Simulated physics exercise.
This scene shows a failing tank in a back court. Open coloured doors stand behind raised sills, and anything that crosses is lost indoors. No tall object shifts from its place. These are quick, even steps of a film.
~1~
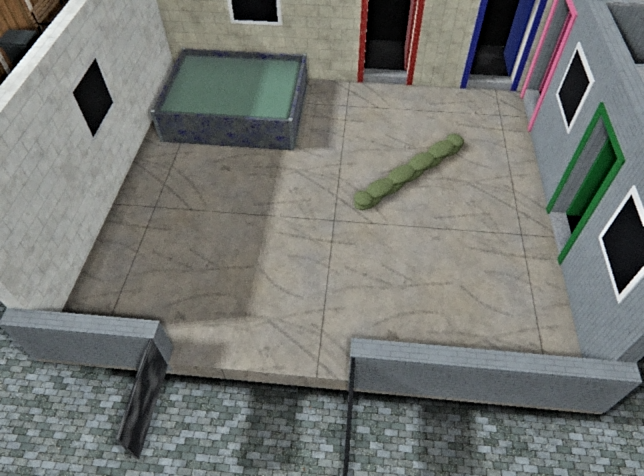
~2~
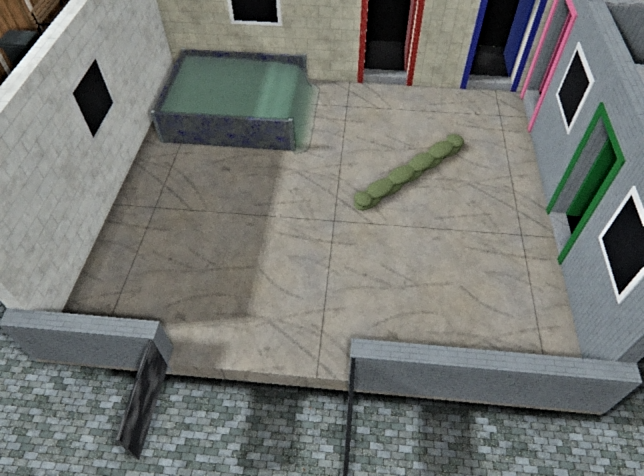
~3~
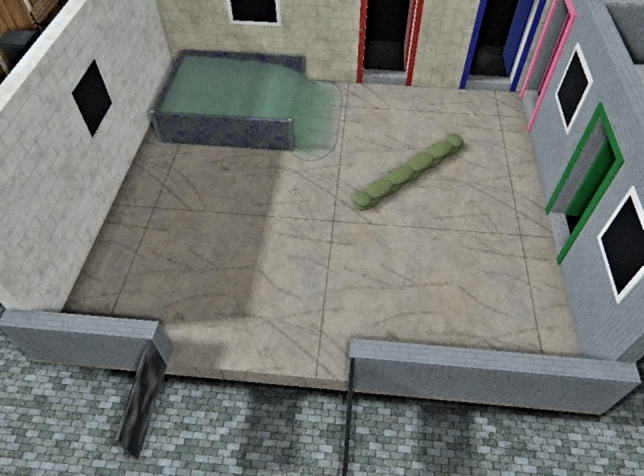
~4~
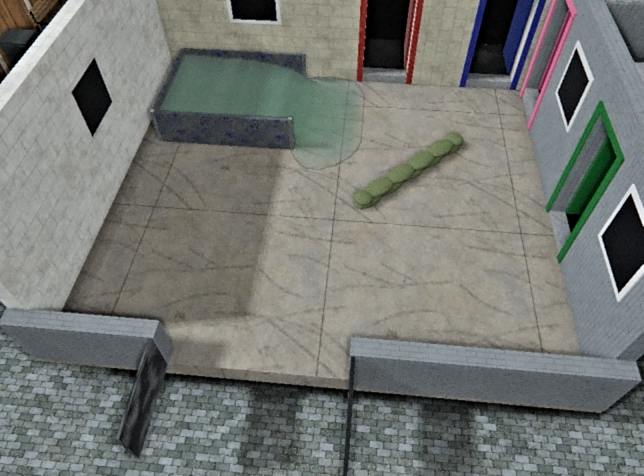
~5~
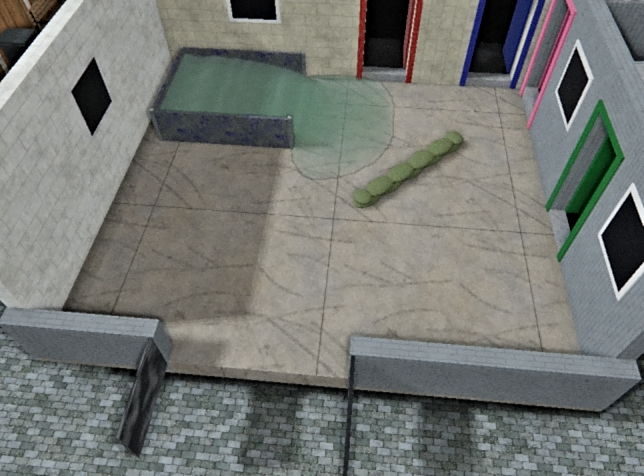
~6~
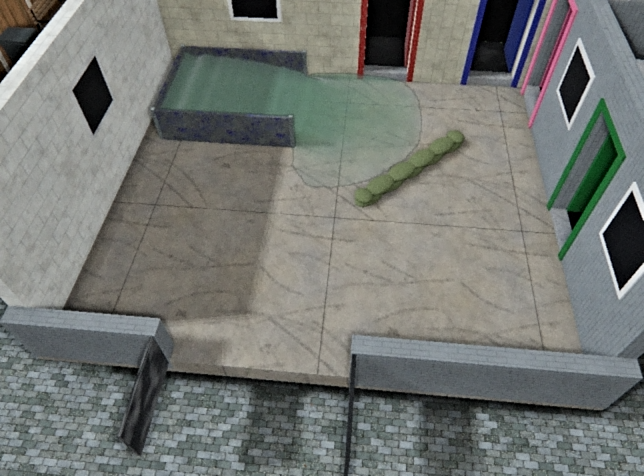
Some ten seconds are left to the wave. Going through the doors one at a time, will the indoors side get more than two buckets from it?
In order: The green door stays within two buckets of inflow; the red door stays within two buckets of inflow; the pink door passes two buckets of inflow; the blue door passes two buckets of inflow.
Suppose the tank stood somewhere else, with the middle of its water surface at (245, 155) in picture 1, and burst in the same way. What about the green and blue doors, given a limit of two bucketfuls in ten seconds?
Lab note - green door crosses the line; blue door crosses the line.
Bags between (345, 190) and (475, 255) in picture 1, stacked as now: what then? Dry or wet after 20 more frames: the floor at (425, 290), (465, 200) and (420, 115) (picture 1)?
In order - unaffected; swamped; swamped.
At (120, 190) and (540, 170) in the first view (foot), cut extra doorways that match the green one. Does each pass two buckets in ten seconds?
The first new door stays below the line, and the second crosses the line.
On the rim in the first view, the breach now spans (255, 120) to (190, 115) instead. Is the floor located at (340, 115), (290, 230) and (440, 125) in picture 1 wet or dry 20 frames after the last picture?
Taken in turn they're unwetted, swamped and unwetted.
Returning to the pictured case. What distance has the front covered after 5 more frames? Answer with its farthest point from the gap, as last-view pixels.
About (523, 103).
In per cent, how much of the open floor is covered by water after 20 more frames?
I'd estimate some 40 per cent.
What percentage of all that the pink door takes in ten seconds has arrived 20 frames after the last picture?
Share at that point: Close to 75 in a hundred.
A moment on, water covers 25 % of the floor; the green door not reached, the red door wet at the sill, nothing in, the pink door wet at the sill, nothing in, the blue door wet at the sill, nothing in.
Next, water covers 30 % of the floor; the green door not reached, the red door wet at the sill, nothing in, the pink door under two buckets in, the blue door wet at the sill, nothing in.
Then, water covers 40 % of the floor; the green door wet at the sill, nothing in, the red door wet at the sill, nothing in, the pink door far over two buckets in, the blue door over two buckets in.
Later, water covers 75 % of the floor; the green door wet at the sill, nothing in, the red door wet at the sill, nothing in, the pink door far over two buckets in, the blue door far over two buckets in.
In the end, water covers 95 % of the floor; the green door wet at the sill, nothing in, the red door wet at the sill, nothing in, the pink door far over two buckets in, the blue door far over two buckets in.
